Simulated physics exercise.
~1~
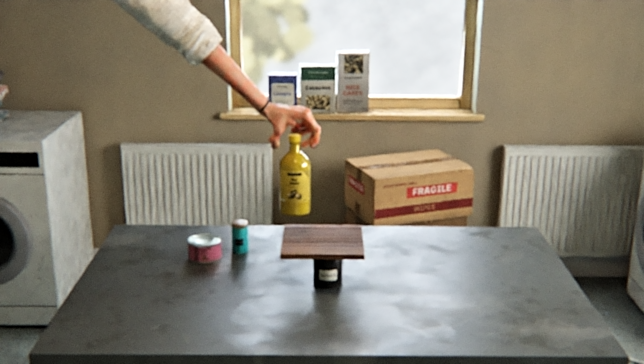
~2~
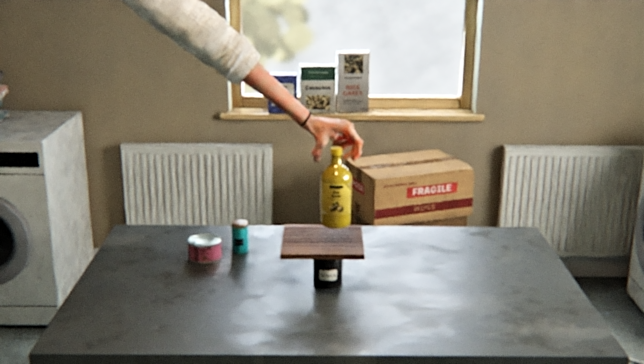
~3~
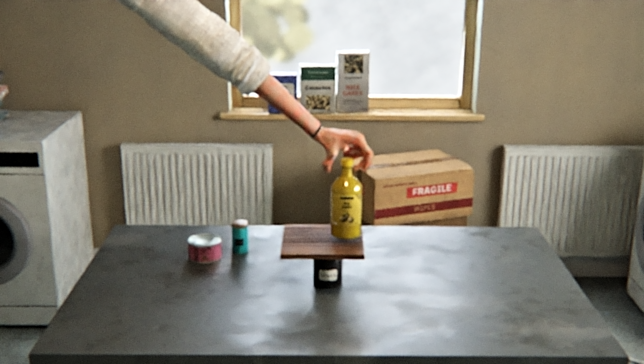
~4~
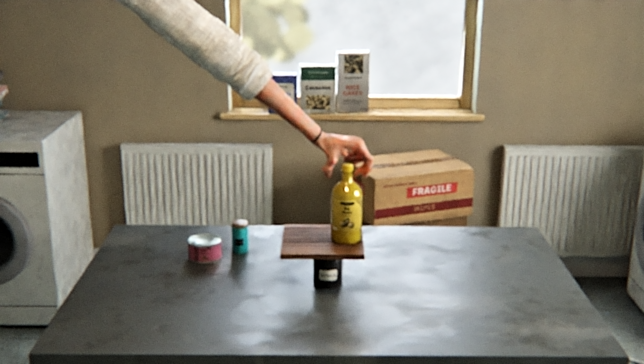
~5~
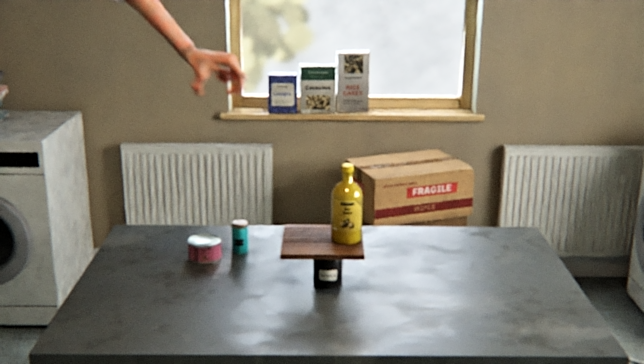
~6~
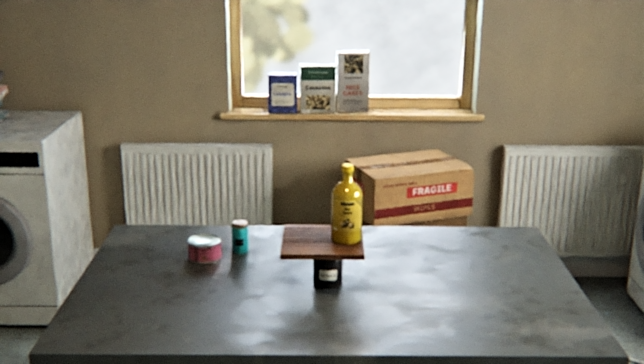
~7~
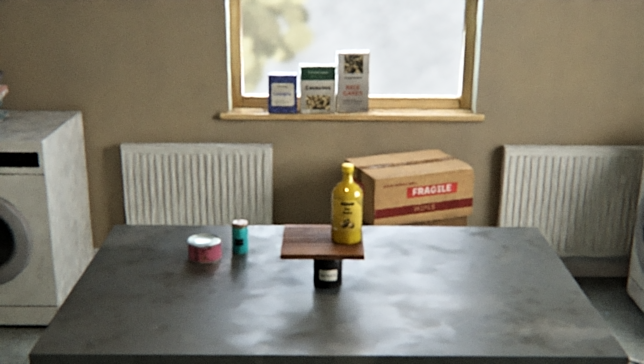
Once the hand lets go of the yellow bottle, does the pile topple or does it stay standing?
The pile stays standing, with the yellow bottle upright on the brown board above the black jar.
The footage shows a hand lowering a yellow bottle onto the right side of a brown board balanced on a black jar, beside a pink tub and a turquoise shaker. The hand lets go and withdraws, and the bottle stays upright on the steady board.
